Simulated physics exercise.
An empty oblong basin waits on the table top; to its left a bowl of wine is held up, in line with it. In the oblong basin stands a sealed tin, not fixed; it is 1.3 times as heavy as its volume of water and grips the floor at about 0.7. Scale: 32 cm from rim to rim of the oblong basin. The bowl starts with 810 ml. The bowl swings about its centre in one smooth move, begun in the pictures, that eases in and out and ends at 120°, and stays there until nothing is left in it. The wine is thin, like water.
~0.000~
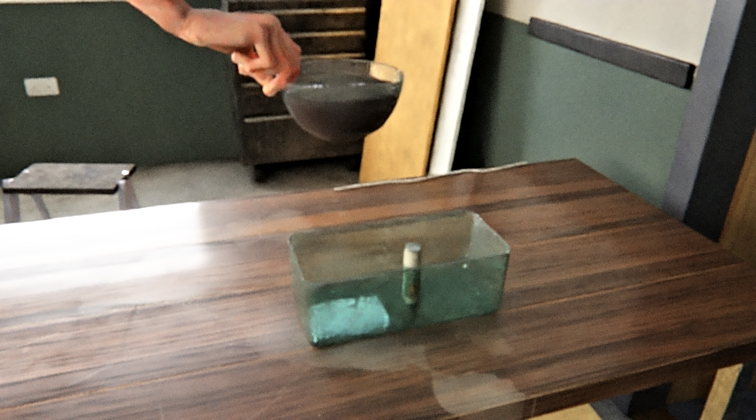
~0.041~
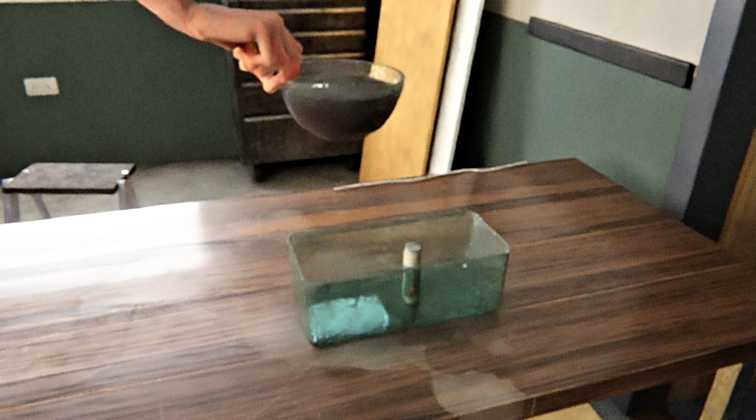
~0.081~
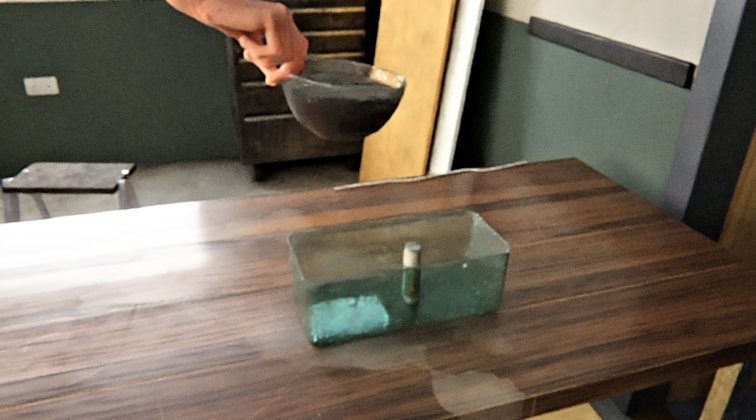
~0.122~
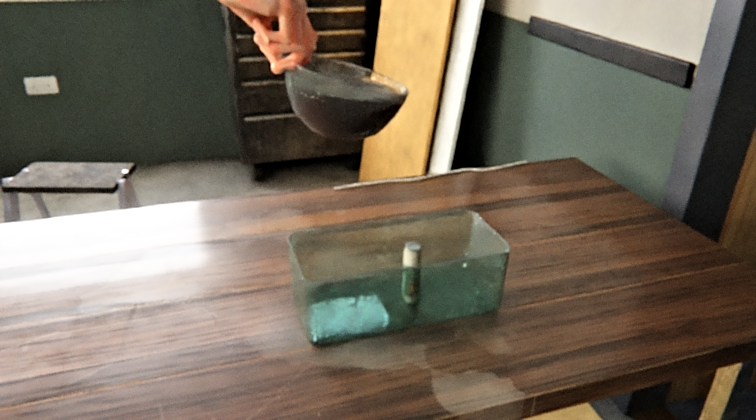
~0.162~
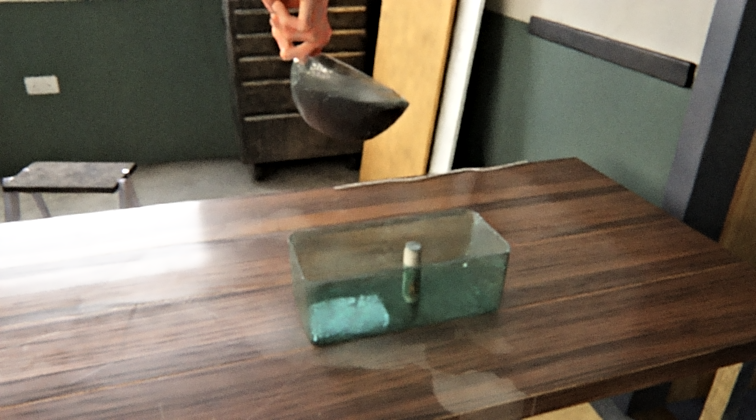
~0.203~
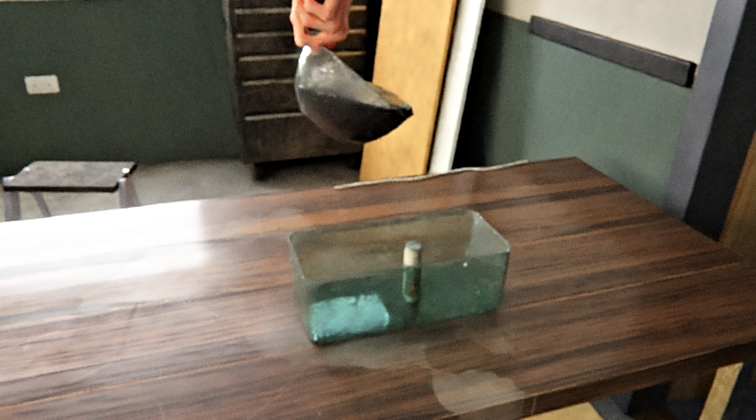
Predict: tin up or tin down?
The tin keeps standing.
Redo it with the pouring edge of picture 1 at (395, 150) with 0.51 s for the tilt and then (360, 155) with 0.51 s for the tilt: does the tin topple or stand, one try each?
First it goes over; then it goes over.
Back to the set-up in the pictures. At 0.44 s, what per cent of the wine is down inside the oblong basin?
Near 28 in a hundred.
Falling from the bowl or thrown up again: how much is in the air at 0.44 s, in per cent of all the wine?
Near 68 in a hundred.
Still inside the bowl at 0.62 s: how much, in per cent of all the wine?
Some 0 per cent.
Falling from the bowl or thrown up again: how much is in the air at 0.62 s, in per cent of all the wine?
About 22 per cent.
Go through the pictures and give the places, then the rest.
In the first picture, it leans 0°; its right rim is at (400, 72); the wine meets the walls at (283, 91) and (394, 83); the oblong basin's rim runs from (296, 260) to (491, 230); the tin's top is at (413, 250).
In the second picture, it leans 2°; its right rim is at (400, 73); the wine meets the walls at (283, 89) and (395, 84).
In the third picture, it leans 7°; its right rim is at (402, 79); the wine meets the walls at (286, 86) and (396, 86).
In the fourth picture, it leans 16°; its right rim is at (404, 88); the wine meets the walls at (289, 82) and (399, 90).
In the fifth picture, it leans 28°; its right rim is at (404, 100); the wine meets the walls at (294, 82) and (403, 94).
In the sixth picture, it leans 41°; its right rim is at (401, 115); the wine meets the walls at (297, 85) and (393, 99); 6 per cent is over the edge.
After 0.44 s the tilt is 115° and 3 per cent is still to pour; the tin stands where it began.
After 0.62 s the tilt is 120° and 0 per cent is still to pour; the tin stands where it began.
After 0.81 s the tilt is 120° and 0 per cent is still to pour; the tin stands where it began.
After 1.01 s the tilt is 120° and 0 per cent is still to pour; the tin stands where it began.
In the end the tin stands where it began.
